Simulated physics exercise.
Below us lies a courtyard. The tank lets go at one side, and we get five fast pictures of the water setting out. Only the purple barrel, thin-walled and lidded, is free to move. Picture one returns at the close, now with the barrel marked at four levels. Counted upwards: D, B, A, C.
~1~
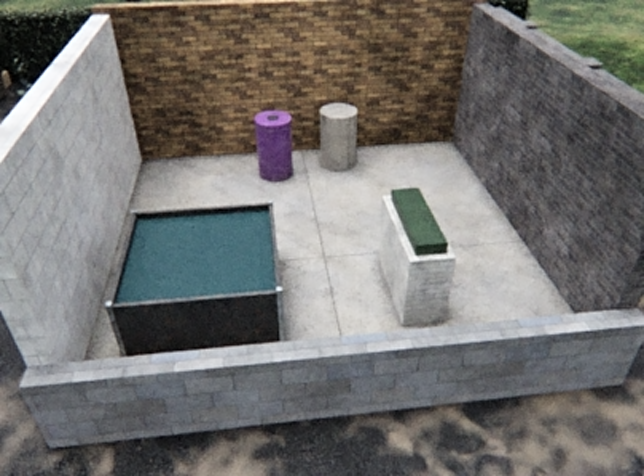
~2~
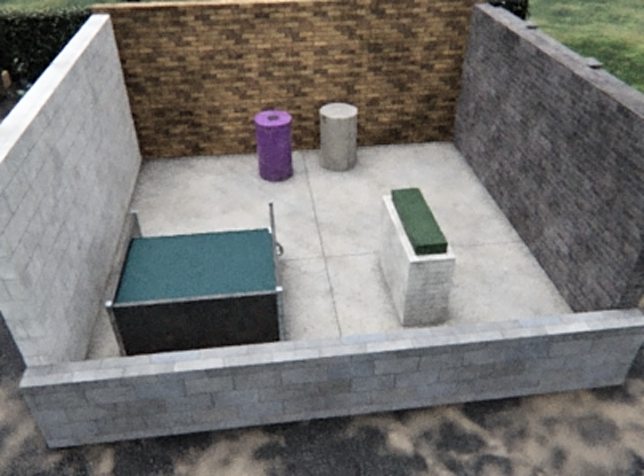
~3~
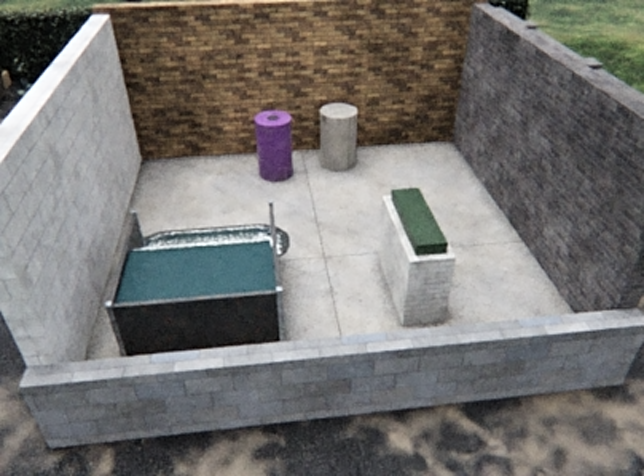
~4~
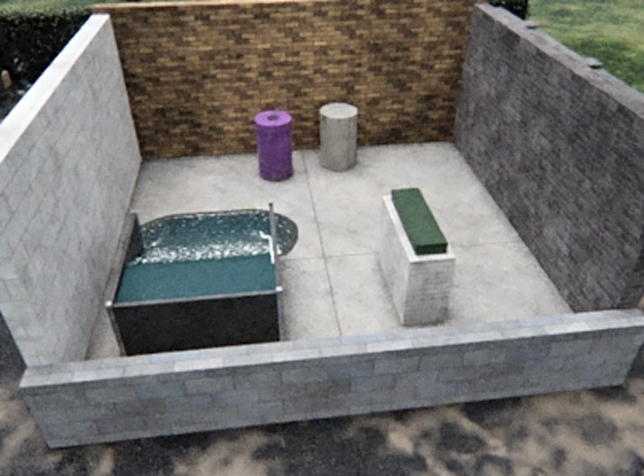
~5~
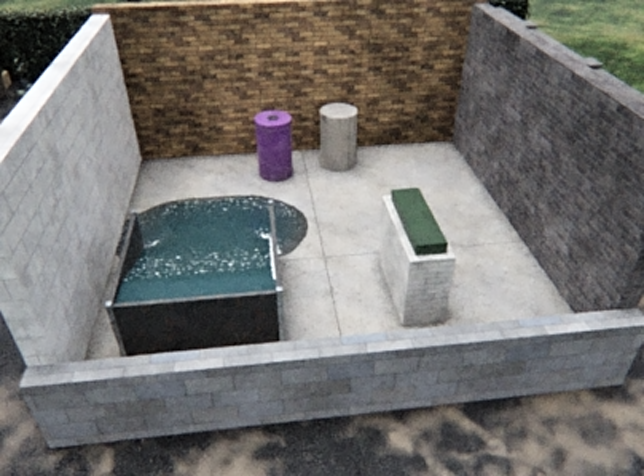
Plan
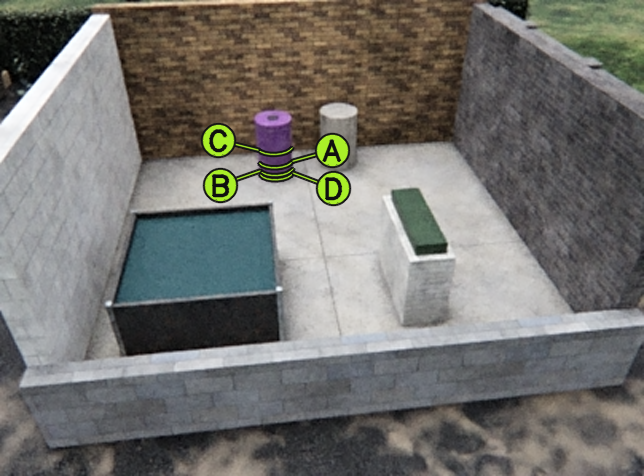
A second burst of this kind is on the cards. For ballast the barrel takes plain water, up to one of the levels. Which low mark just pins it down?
Level C just does it.
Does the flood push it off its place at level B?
Yes, it does.
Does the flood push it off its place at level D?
Yes.
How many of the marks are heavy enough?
One.
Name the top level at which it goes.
Here it is level A.
On the marked copy, A at (276, 167); B at (277, 175); C at (276, 154); D at (277, 179); from the bottom up D, B, A, C.
Choosing A, it is pushed about its own width away.
Choosing B, it is pushed about its own width away.
Choosing C, it does not move.
Choosing D, it is pushed about 4 times its own width away.
